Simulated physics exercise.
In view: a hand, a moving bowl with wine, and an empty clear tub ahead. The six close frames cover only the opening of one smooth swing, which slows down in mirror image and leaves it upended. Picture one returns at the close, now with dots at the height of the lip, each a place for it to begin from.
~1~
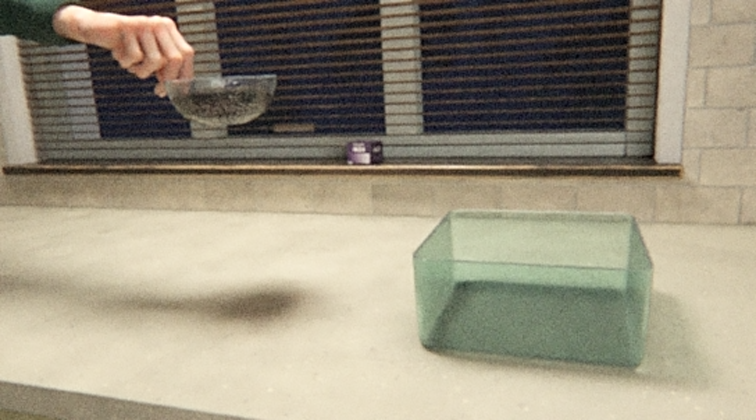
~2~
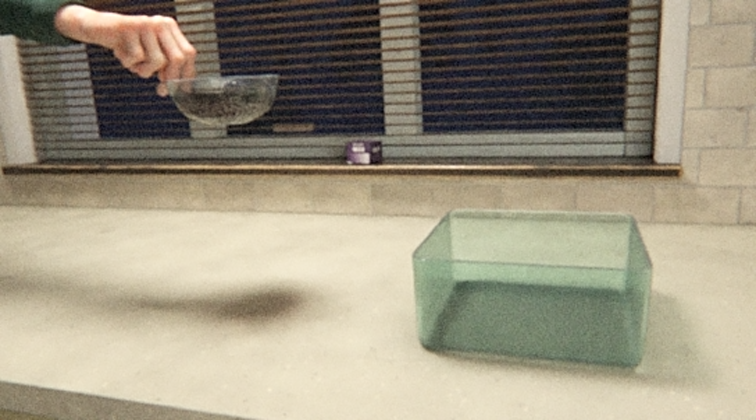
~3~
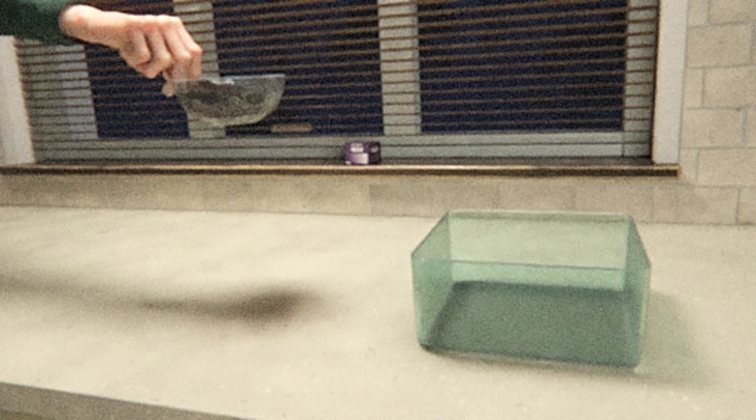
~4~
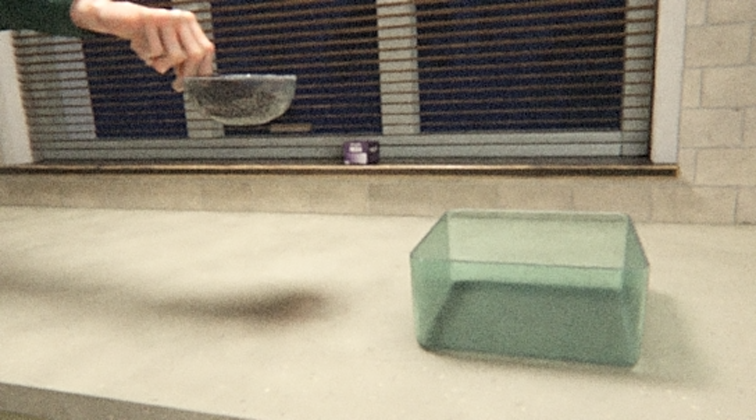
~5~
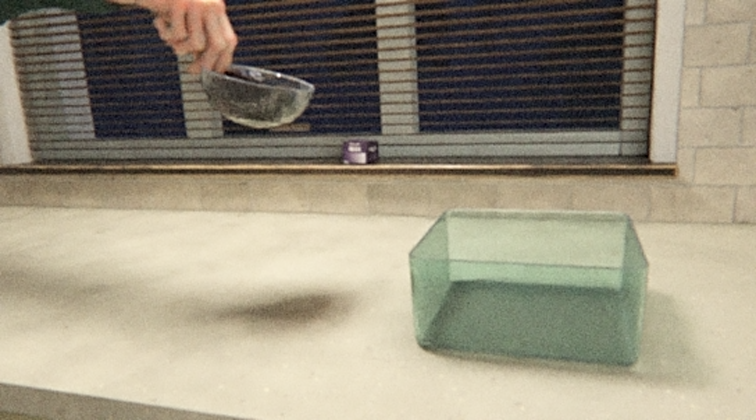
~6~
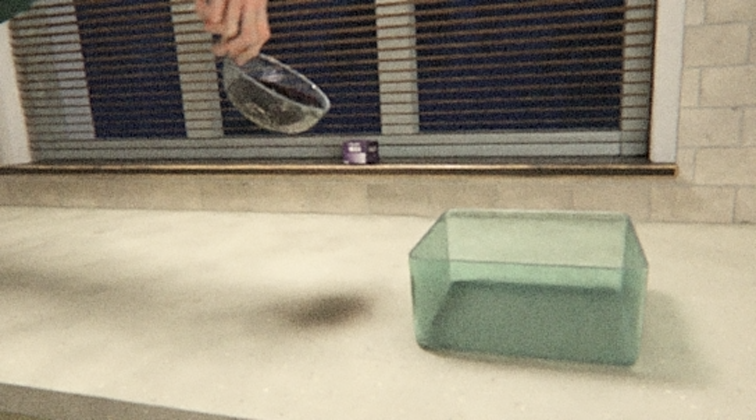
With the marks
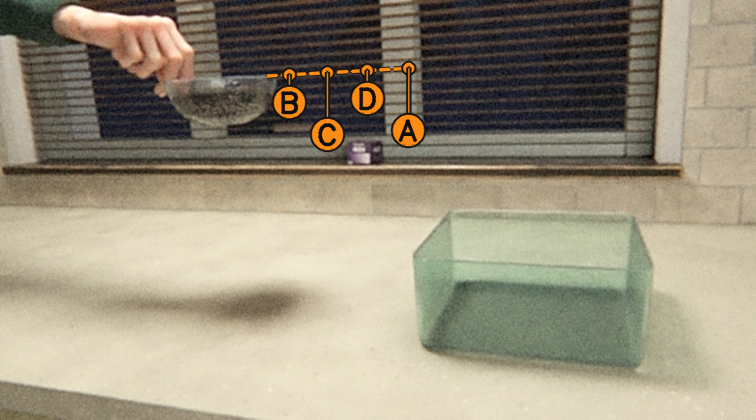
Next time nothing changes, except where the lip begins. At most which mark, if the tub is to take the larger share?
The limit is B.
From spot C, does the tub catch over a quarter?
Yes, it does.
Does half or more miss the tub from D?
No, that is safe.
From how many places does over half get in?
All four.
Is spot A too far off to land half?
No.
On the marked copy, A at (408, 68); B at (289, 74); C at (327, 72); D at (367, 70).
Choosing A, about 84 % lands in the tub, 6 % falls short and 10 % goes beside or beyond.
Choosing B, about 69 % lands in the tub, 18 % falls short and 13 % goes beside or beyond.
Choosing C, about 80 % lands in the tub, 4 % falls short and 16 % goes beside or beyond.
Choosing D, about 79 % lands in the tub, 9 % falls short and 12 % goes beside or beyond.
